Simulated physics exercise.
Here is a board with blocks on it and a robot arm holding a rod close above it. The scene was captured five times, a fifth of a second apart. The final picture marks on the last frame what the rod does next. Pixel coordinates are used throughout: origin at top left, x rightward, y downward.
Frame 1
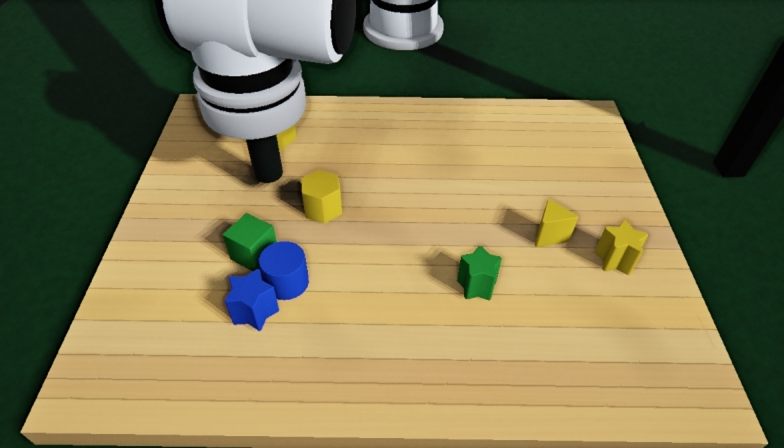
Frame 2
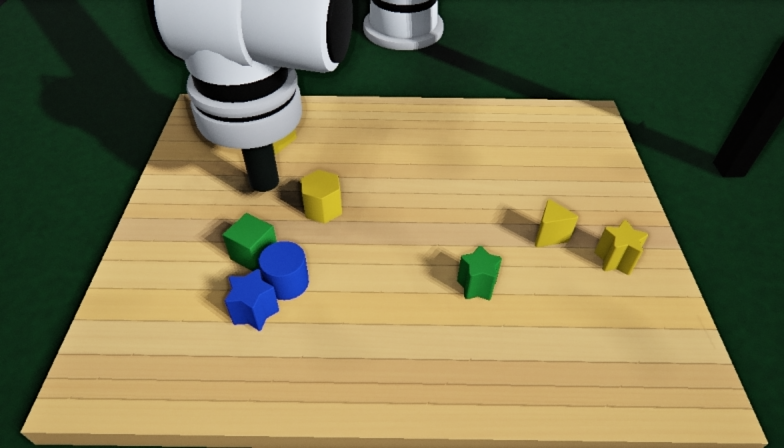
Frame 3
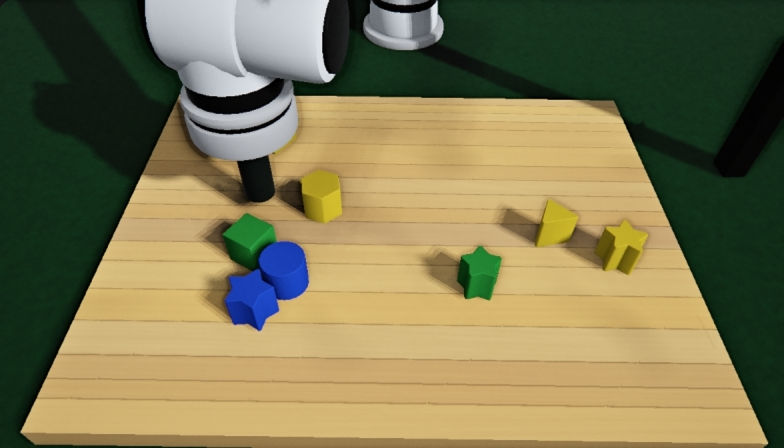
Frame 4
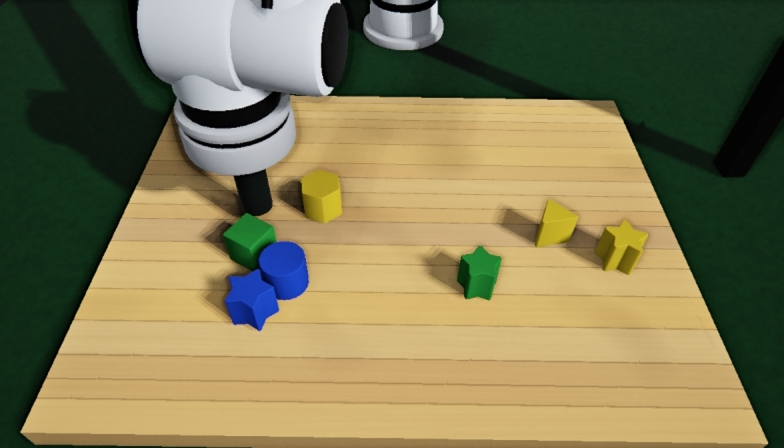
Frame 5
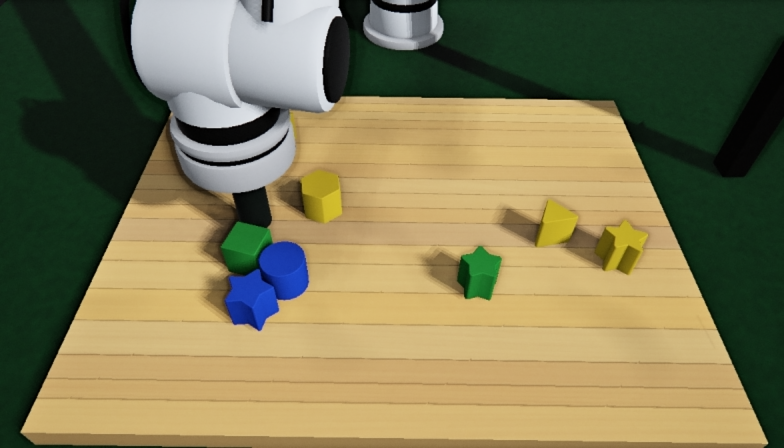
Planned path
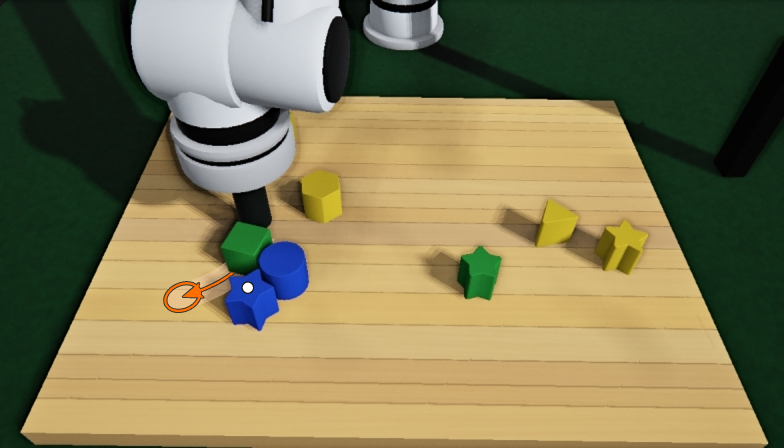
The robot arm moves its rod toward the viewer and slightly nudges the green block.
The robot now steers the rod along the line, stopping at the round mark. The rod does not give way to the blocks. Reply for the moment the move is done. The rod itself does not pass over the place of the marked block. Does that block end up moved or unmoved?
It is shoved along.
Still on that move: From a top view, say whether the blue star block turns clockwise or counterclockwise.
Viewed from overhead, the blue star block winds up turned anticlockwise.
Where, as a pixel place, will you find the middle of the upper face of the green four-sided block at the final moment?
So, by the moment the path ends, you'll find the top centre of the green four-sided block at (224, 282).
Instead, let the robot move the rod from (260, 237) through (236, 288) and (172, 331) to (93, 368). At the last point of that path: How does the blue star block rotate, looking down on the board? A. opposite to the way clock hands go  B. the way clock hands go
(A)
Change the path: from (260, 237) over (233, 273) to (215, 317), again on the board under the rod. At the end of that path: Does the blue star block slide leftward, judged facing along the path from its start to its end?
I'd say yes.
Path on the board, from (260, 237) through (245, 261) and (218, 282) to (183, 297); the dot is on the blue star block.
What follows on the original path. One third of the way, rod at (240, 247); green four-sided block at (237, 264), turned 30° anticlockwise; blue star block at (249, 294).
Two thirds of the way, rod at (211, 269); green four-sided block at (224, 282), turned 55° anticlockwise; blue star block at (252, 304), turned 20° anticlockwise.
At the end, rod at (176, 282); green four-sided block at (224, 282), turned 55° anticlockwise; blue star block at (252, 304), turned 20° anticlockwise; blue disc in place.
